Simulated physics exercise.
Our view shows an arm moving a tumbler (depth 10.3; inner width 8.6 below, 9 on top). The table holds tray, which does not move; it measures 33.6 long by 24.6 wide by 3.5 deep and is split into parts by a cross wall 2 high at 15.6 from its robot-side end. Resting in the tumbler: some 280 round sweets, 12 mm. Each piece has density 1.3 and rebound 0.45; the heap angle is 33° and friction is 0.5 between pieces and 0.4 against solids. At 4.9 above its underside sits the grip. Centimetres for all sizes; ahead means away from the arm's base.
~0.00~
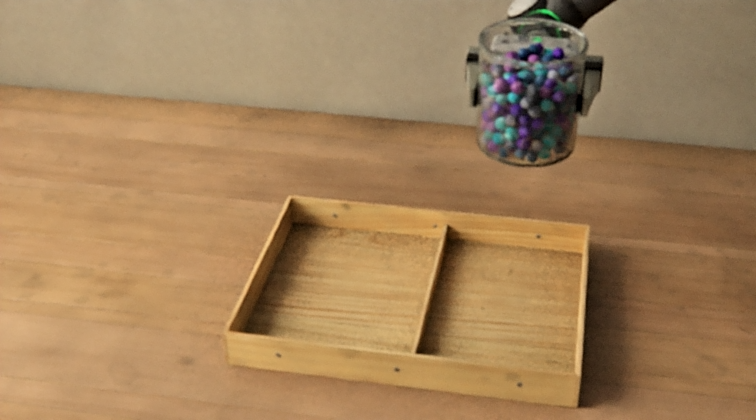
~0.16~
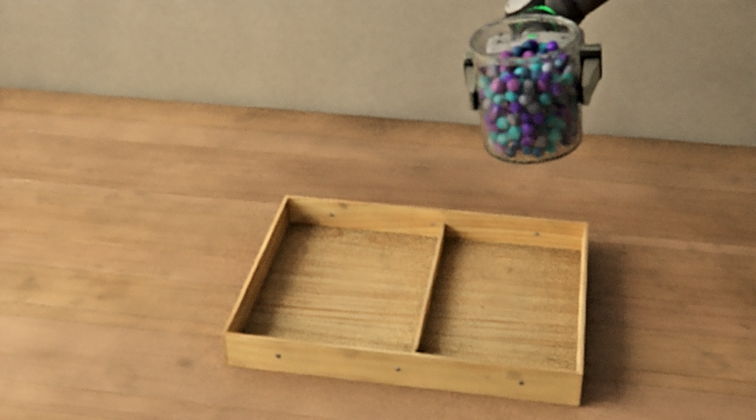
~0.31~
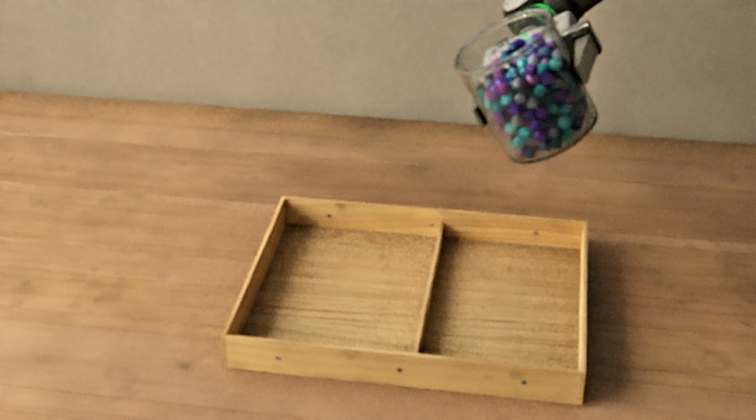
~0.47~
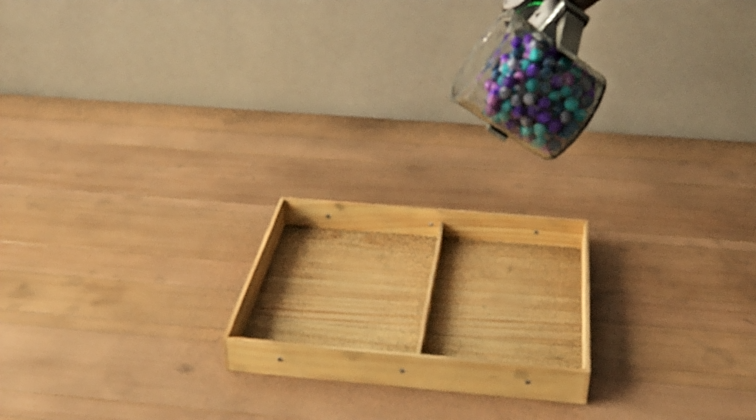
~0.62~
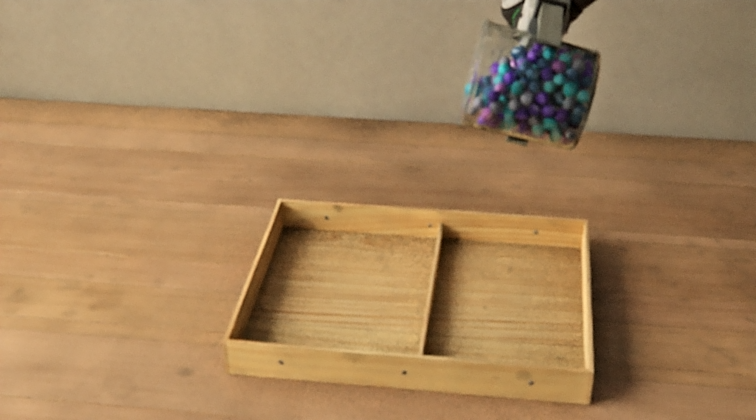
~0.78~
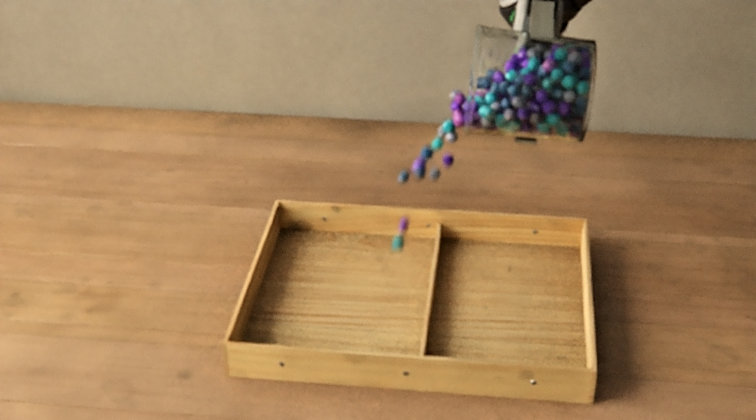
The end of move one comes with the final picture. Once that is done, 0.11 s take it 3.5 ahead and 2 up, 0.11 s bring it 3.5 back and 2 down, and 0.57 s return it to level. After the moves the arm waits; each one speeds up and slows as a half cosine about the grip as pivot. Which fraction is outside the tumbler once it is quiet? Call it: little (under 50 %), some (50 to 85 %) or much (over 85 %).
Some - 50 to 85 %.
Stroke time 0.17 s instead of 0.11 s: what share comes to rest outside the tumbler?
Estimate: Near 35 per cent.
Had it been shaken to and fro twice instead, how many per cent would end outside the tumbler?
It would come to about 80 %.
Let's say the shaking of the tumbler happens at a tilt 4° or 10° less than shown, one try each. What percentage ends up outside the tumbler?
I'd expect close to 65 and then 50 per cent.
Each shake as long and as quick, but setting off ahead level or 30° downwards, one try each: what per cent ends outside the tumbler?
Result: Approx. 60 % and 40 %, one try each.
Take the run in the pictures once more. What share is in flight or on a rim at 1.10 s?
Roughly 37 per cent.
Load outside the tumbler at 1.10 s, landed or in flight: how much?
About 65 per cent.
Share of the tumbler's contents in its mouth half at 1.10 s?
Around 75 in a hundred.
By 1.10 s, tilted 80° forward, highest piece 26 above the table; 98 in the tumbler, 78 in the far-side part, 1 in the robot-side part, 104 in flight or on a rim.
By 1.41 s, tilted 15° forward, highest piece 29 above the table; 187 in the far-side part, 88 in the tumbler, 5 in the robot-side part, 1 in flight or on a rim.
By 1.77 s, level, highest piece 27 above the table; 186 in the far-side part, 88 in the tumbler, 7 in the robot-side part.
By 2.82 s, level, highest piece 27 above the table; 186 in the far-side part, 88 in the tumbler, 7 in the robot-side part.
Final count, 186 in the far-side part, 88 in the tumbler, 7 in the robot-side part. That is 69 % outside the tumbler.
